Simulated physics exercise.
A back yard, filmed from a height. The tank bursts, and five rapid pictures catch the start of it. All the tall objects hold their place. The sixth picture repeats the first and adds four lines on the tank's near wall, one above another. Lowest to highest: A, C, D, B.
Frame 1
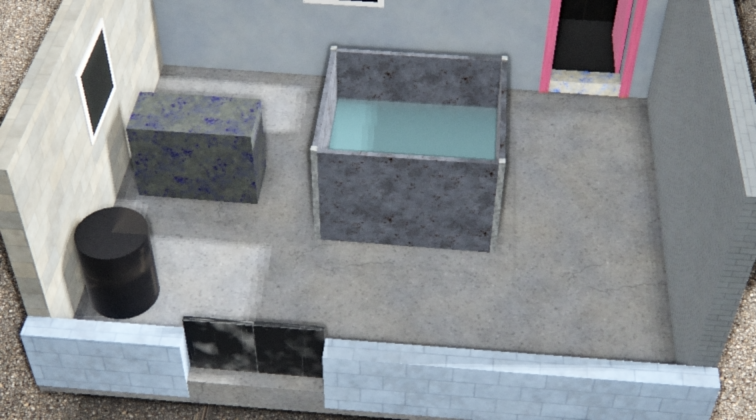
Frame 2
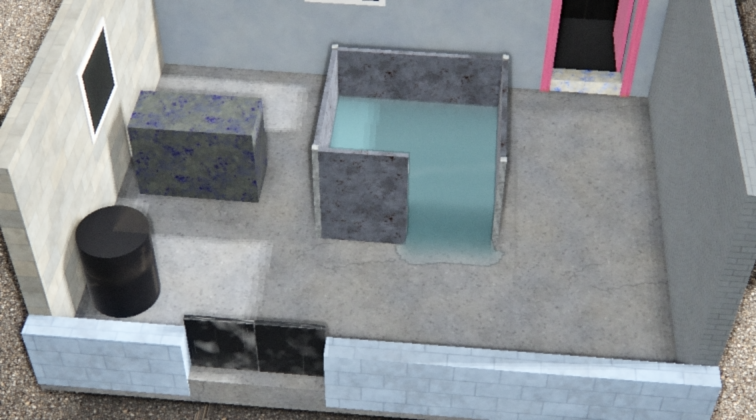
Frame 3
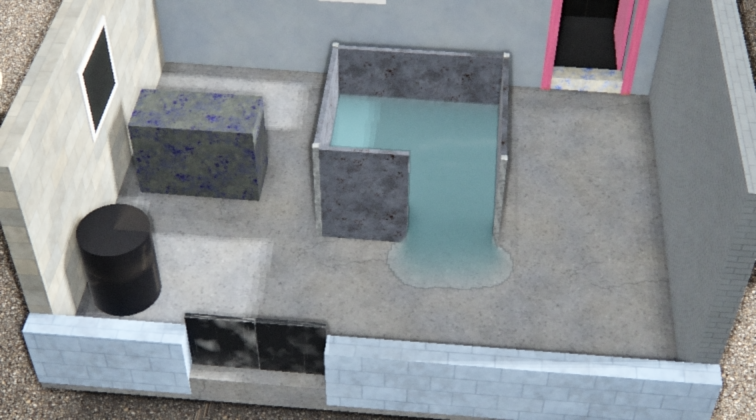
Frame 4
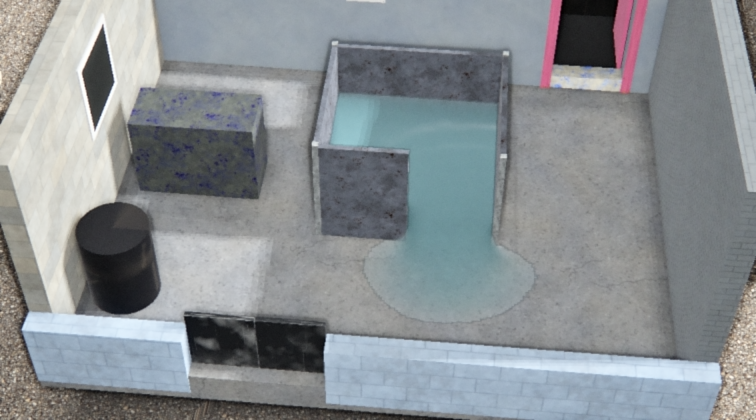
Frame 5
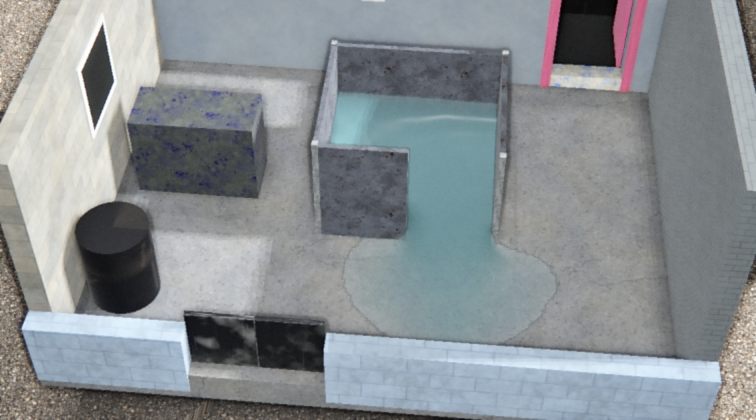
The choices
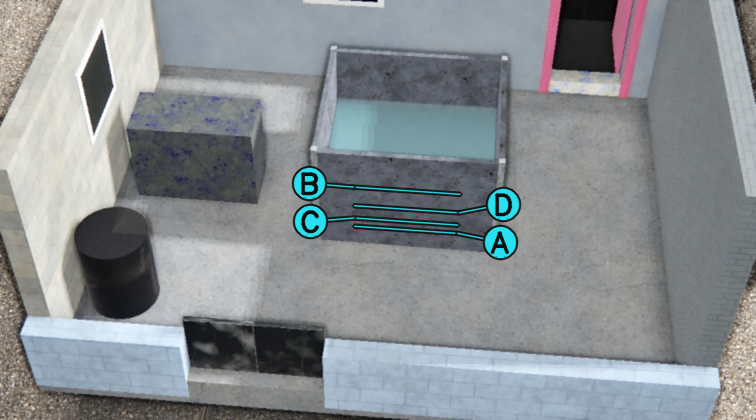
To begin with, water lies still in a square grey tank in a walled back yard, with a dark block and black barrel to the left. The right part of the tank's front wall disappears, and water pours through the gap, spreading across the floor toward the low front wall in a widening, rounded pool.
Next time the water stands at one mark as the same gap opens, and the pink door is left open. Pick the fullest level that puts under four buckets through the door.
Use mark B.
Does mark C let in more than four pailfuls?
No, not at all.
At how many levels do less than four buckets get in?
All of them.
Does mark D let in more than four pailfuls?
No.
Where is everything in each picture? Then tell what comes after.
The first picture shows water in the tank at rest, its middle at (412, 149); foot of the pink doorway at (583, 94); shut gate at (255, 330).
The second picture shows front seen at (495, 256), 1 % of the ground wet.
The third picture shows front seen at (500, 276), 3 % of the ground wet.
The fourth picture shows front seen at (465, 313), 6 % of the ground wet.
The fifth picture shows front seen at (515, 316), 11 % of the ground wet.
On the marked copy, A at (405, 229); B at (406, 190); C at (406, 221); D at (406, 209); from the bottom up A, C, D, B.
If A is chosen, nothing gets over.
If B is chosen, a bucket or two gets in.
If C is chosen, nothing gets over.
If D is chosen, nothing gets over.
